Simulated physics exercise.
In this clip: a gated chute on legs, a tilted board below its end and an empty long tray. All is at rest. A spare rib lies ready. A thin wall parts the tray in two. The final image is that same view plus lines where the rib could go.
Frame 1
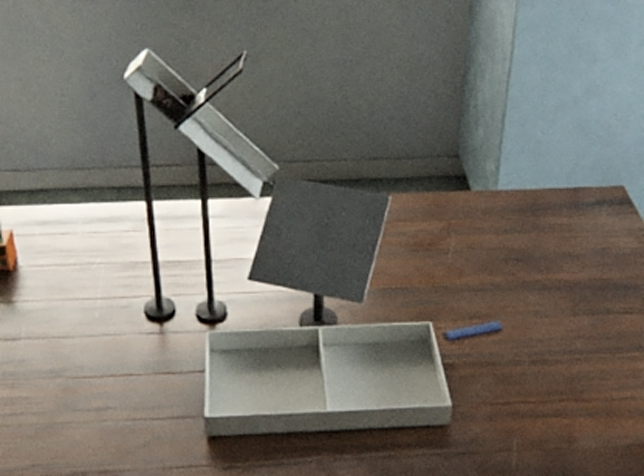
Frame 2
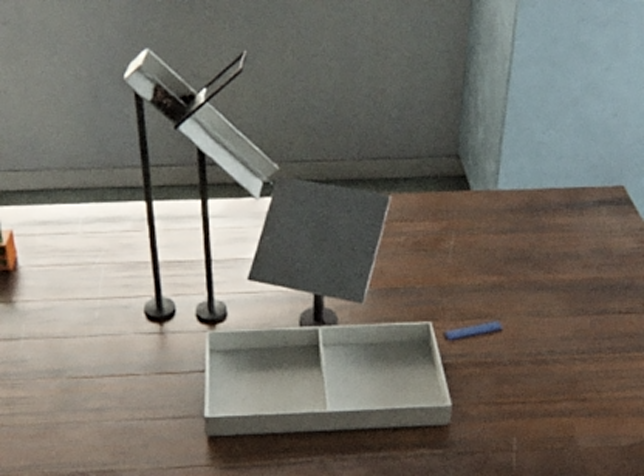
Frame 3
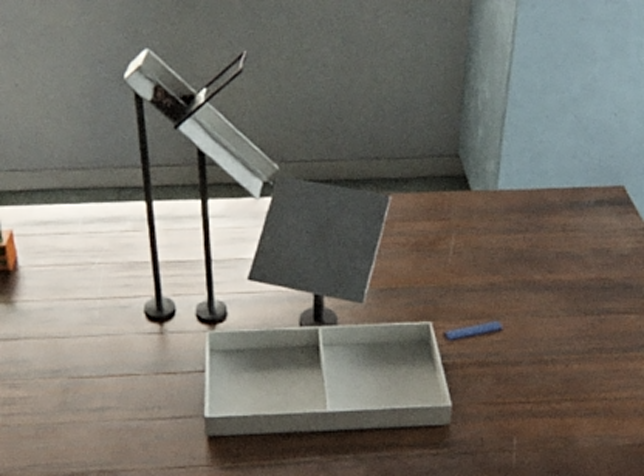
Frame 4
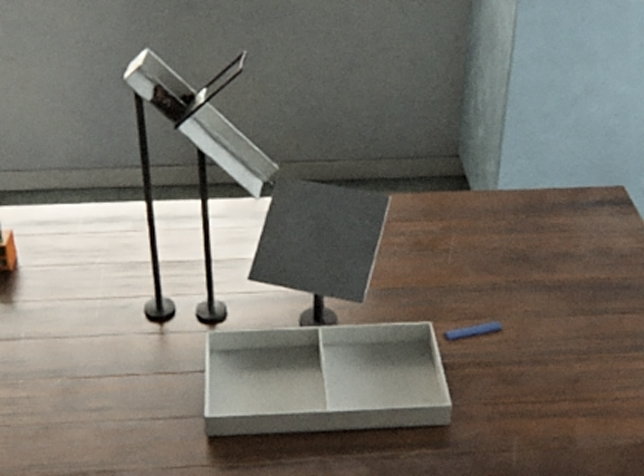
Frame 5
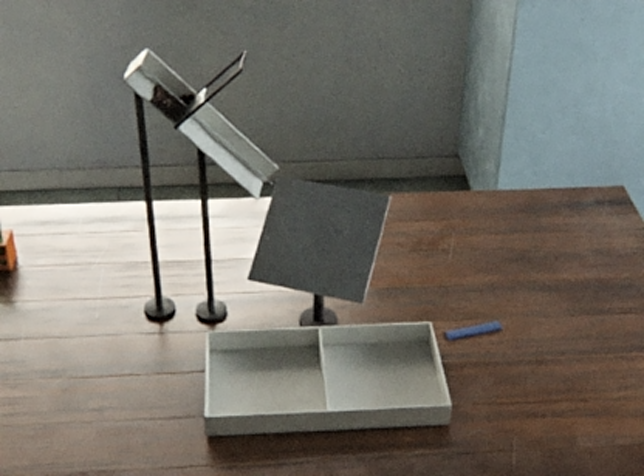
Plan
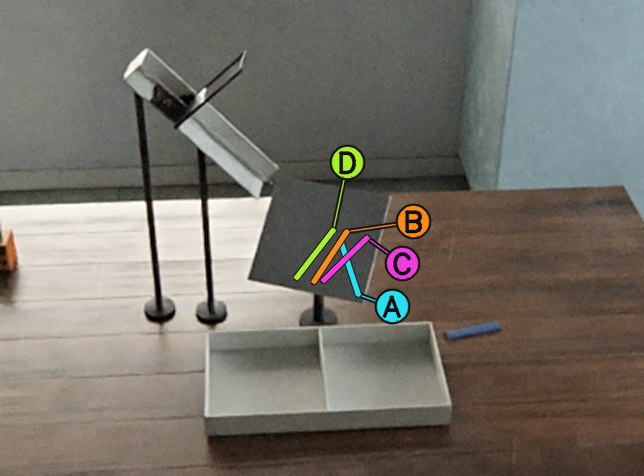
A gated chute on legs stands above a tilted board and an empty divided tray, all motionless.
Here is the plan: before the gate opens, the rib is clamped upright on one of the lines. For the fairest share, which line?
It is A.
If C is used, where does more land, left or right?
More lands on the left.
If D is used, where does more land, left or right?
Left.
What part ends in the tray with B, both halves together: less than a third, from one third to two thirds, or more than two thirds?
It is more than two thirds.
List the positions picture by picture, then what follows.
In the first picture, load behind the gate at (173, 102), allspice berries; lip of the chute at (260, 191), sloping fairly steeply.
In the second picture, middle of the board at (319, 237), tilted fairly steeply; middle of its low edge at (304, 291); of its high edge at (333, 186).
In the third picture, front corners of the tray at (206, 416) and (450, 405); front end of its middle wall at (329, 410); gate still shut at (200, 99).
In the fourth picture, middle of the load at (173, 102); lip at (260, 191).
In the fifth picture, middle of the load at (173, 102); lip at (260, 191).
On the marked copy, line A from (340, 239) to (358, 294); line B from (346, 231) to (313, 281); line C from (366, 237) to (323, 280); line D from (333, 230) to (296, 277).
For line A, of what is caught, about half in the left half, about half in the right.
For line B, of what is caught, nearly all in the left half, a stray few in the right.
For line C, of what is caught, nearly all in the left half, a small part in the right.
For line D, of what is caught, nearly all in the left half, a stray few in the right.
